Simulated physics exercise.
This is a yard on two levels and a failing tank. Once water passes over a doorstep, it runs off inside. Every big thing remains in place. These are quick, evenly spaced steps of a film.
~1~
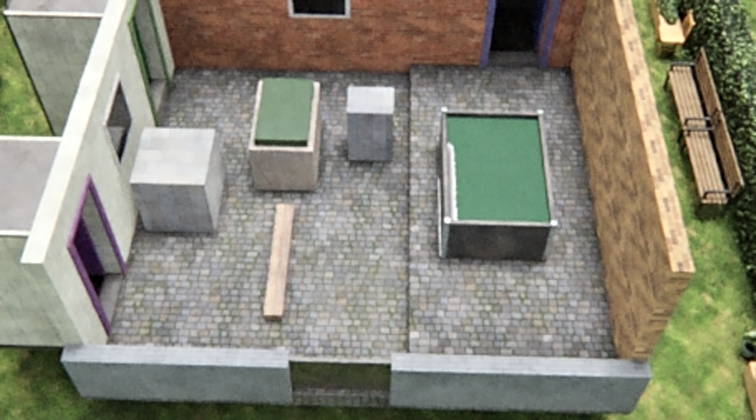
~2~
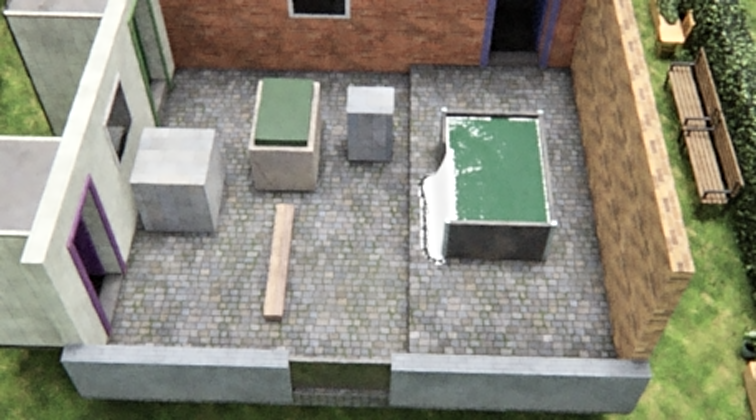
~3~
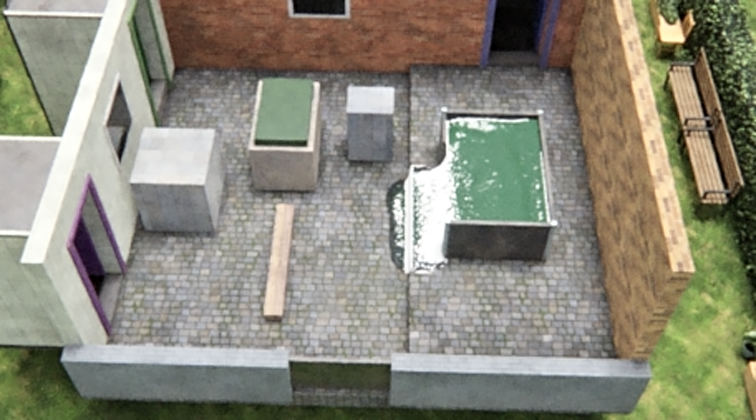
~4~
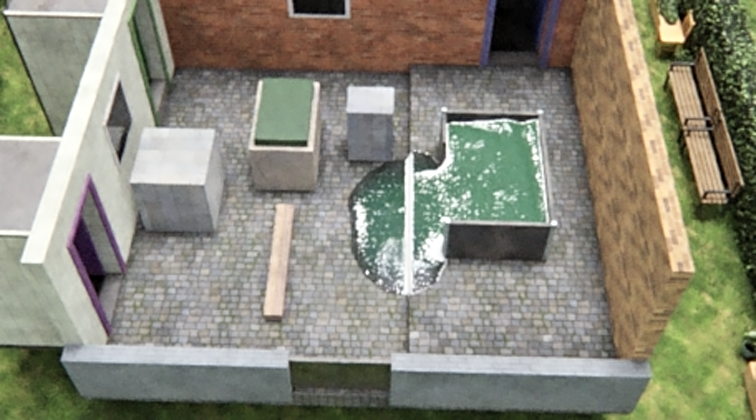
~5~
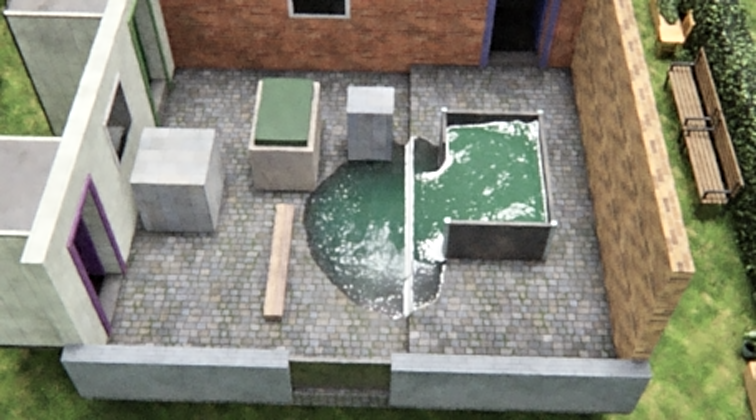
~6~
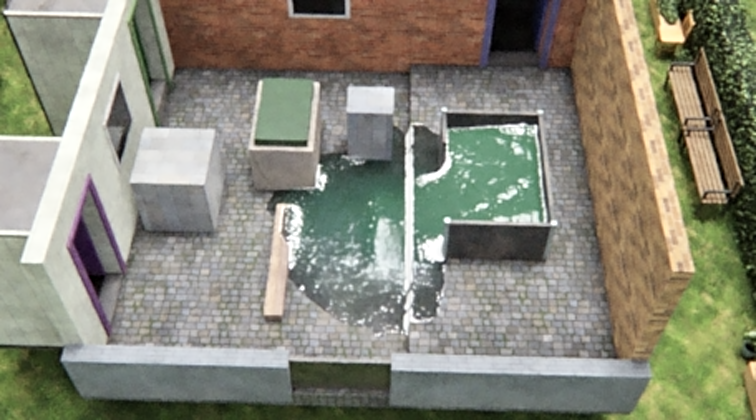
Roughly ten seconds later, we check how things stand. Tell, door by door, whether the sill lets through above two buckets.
Door by door: The purple door does; the green door does not; the blue door does not.
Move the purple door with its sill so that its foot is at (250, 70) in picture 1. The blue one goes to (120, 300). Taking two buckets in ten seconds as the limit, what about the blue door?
Blue: Over the limit.
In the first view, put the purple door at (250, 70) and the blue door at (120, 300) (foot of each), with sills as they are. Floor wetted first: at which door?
Answer: The door marked blue.
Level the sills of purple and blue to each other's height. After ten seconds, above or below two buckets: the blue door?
In short: The blue door falls short.
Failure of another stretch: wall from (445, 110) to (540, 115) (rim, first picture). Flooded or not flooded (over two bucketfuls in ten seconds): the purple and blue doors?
Purple door: Falls short; blue door: Exceeds it.
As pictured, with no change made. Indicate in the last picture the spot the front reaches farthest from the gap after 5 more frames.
My pick would be pixel (154, 252).
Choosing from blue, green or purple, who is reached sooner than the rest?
Answer: The one in purple.
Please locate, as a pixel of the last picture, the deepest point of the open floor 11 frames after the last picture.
Estimated pixel: (225, 196).
A moment on, water covers 35 % of the floor; the purple door not reached, the green door not reached, the blue door not reached.
Next, water covers 50 % of the floor; the purple door over two buckets in, the green door not reached, the blue door not reached.
Then, water covers 55 % of the floor; the purple door far over two buckets in, the green door wet at the sill, nothing in, the blue door not reached.
Later, water covers 60 % of the floor; the purple door far over two buckets in, the green door wet at the sill, nothing in, the blue door not reached.
In the end, water covers 60 % of the floor; the purple door far over two buckets in, the green door wet at the sill, nothing in, the blue door not reached.
